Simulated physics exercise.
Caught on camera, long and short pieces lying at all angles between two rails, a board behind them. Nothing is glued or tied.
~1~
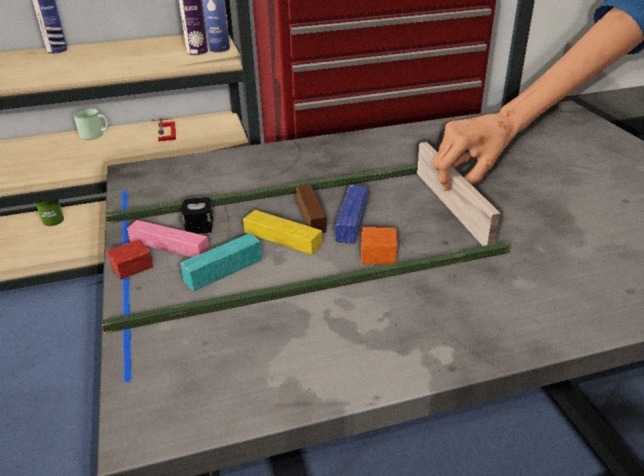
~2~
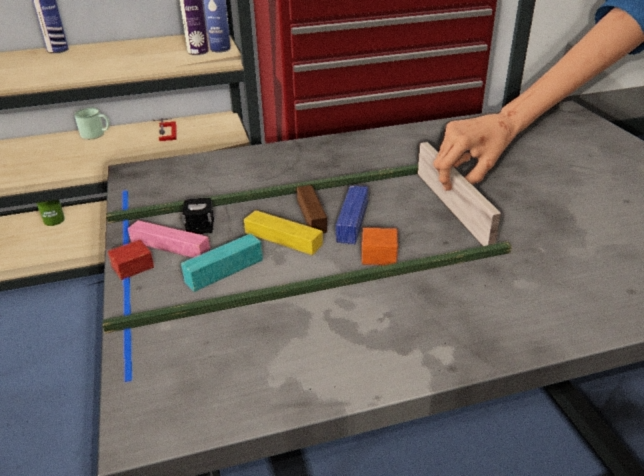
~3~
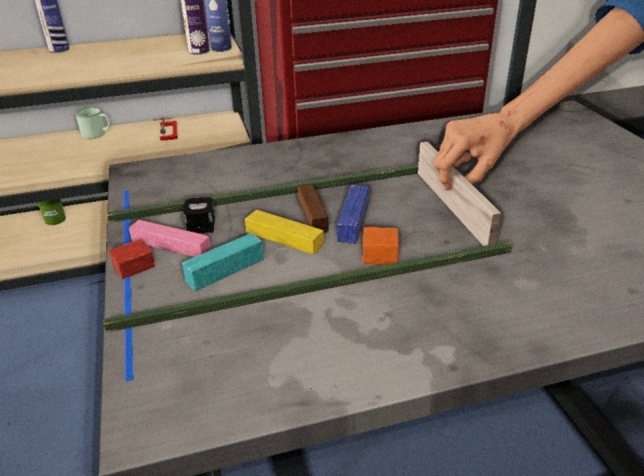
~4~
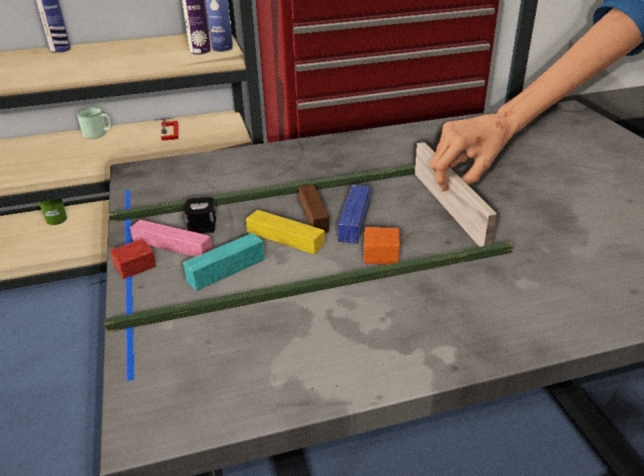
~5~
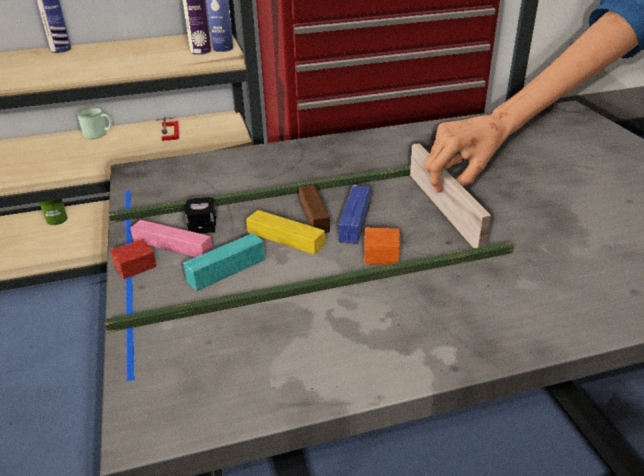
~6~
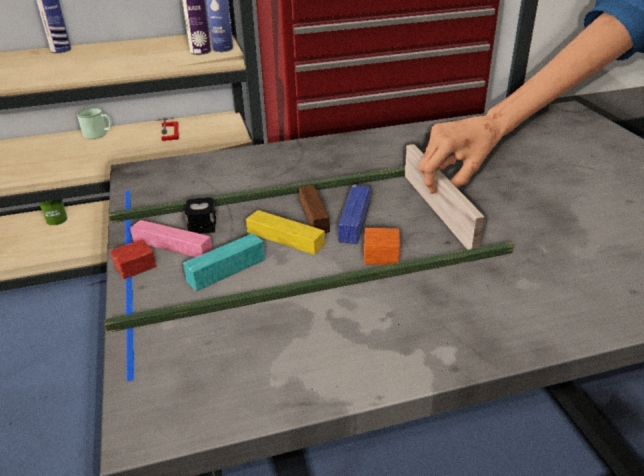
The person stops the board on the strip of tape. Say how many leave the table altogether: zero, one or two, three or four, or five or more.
In the end the number that fall off is five or more.
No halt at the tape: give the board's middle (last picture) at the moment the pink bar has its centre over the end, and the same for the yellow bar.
About (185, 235), and (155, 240) for the other.
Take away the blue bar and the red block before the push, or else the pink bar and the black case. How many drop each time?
4 in the first case, 4 in the second.
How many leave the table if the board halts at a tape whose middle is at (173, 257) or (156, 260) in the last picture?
It would be 3 and 4.
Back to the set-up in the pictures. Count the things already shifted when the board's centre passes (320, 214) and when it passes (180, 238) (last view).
At the one place 4, at the other 8.
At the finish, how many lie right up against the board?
In contact: 2.
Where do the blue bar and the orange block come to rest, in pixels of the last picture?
First (116, 253), then (108, 304).
A little later, none off yet; red block at rest near (134, 259); pink bar at rest near (171, 239); black case at rest near (201, 216).
Next, none off yet; red block at rest near (133, 259); pink bar shifted a little near (155, 246); black case shifted about its own width near (180, 219).
When it is over, the number that fall off is five or more; down, brown stick, yellow bar, turquoise bar, black case, pink bar and red block.
